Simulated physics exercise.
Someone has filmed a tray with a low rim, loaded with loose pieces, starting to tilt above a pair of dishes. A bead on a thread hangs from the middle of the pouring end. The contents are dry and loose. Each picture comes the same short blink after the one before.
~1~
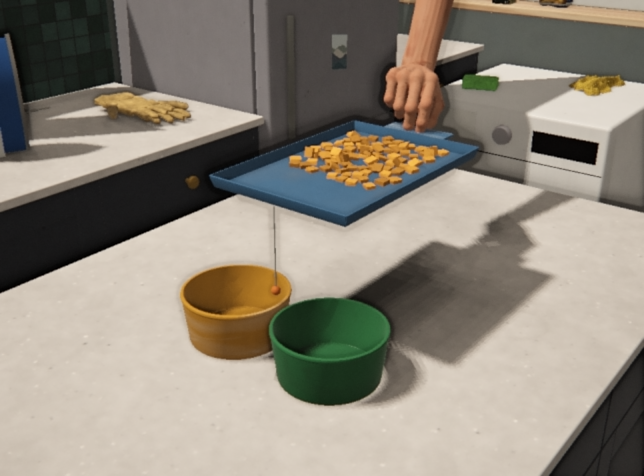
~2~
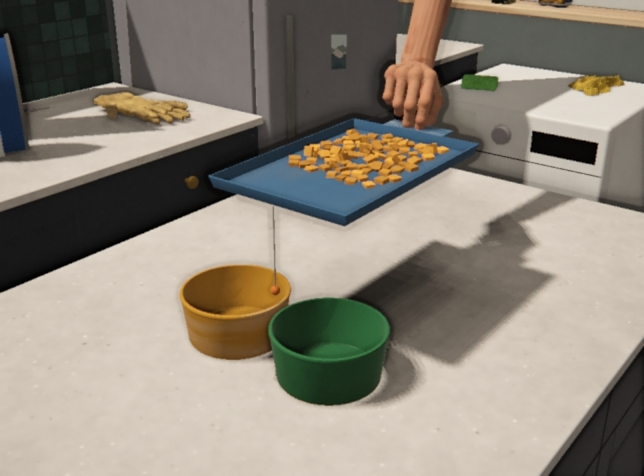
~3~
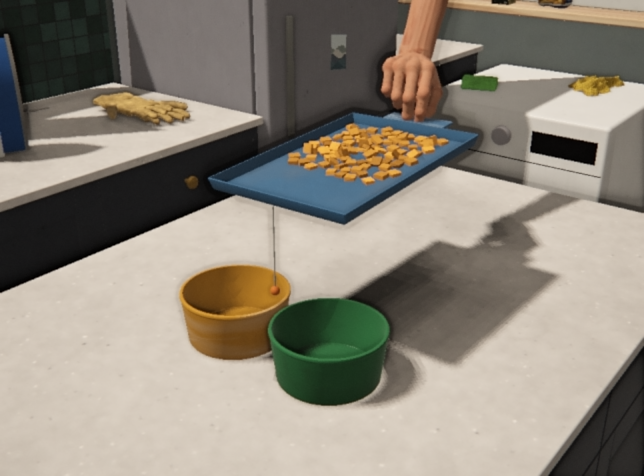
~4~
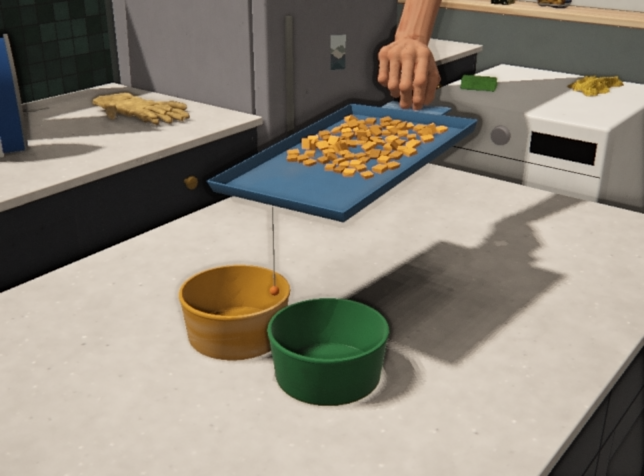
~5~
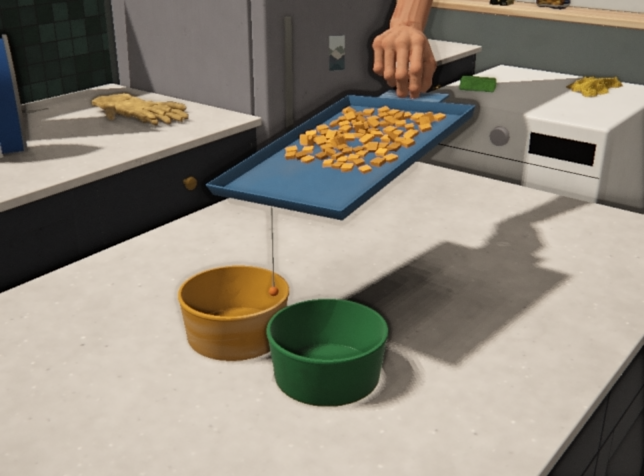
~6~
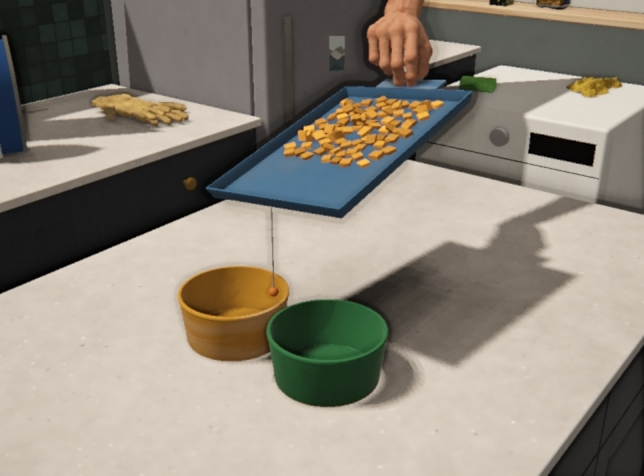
In a kitchen with pale worktops, seen from slightly above by a steady camera, a hand grips the far end of a blue tray. Small orange-yellow crackers lie scattered on it, a bead hangs on a thread below, and a mustard dish sits left of a green one. The hand slowly raises the tray's far side, tilting it slightly toward its near left corner.
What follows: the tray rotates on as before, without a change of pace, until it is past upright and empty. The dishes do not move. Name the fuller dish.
It favours the left dish.
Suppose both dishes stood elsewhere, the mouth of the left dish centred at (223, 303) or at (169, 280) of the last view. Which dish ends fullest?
In turn: The left one; the dish on the left.
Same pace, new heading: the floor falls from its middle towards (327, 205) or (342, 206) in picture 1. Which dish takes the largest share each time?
At the first place the right dish, at the second the dish on the right.
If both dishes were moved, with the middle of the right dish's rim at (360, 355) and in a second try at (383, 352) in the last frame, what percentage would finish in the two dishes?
The first gives 20 %, the second 10 %.
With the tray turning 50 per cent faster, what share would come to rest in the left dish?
It comes to 80 per cent or so.
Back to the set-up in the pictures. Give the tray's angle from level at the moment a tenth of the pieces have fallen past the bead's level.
Roughly 60°.
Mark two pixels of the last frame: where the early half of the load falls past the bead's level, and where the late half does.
Early half (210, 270), late half (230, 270).
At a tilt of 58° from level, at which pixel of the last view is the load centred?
Around (235, 190).
Shortly afterwards, tray tipped steeply; the bulk on the tray; near a quarter in the air.
Next, tray tipped right over; near a quarter on the tray; near half in the left dish; a little outside both; a little in the air.
Some moments later, tray tipped past a quarter turn; all but a few in the left dish; a little outside both.
In the end, tray tipped past a quarter turn; none at all in the right dish; all but a few in the left dish; a little outside both.
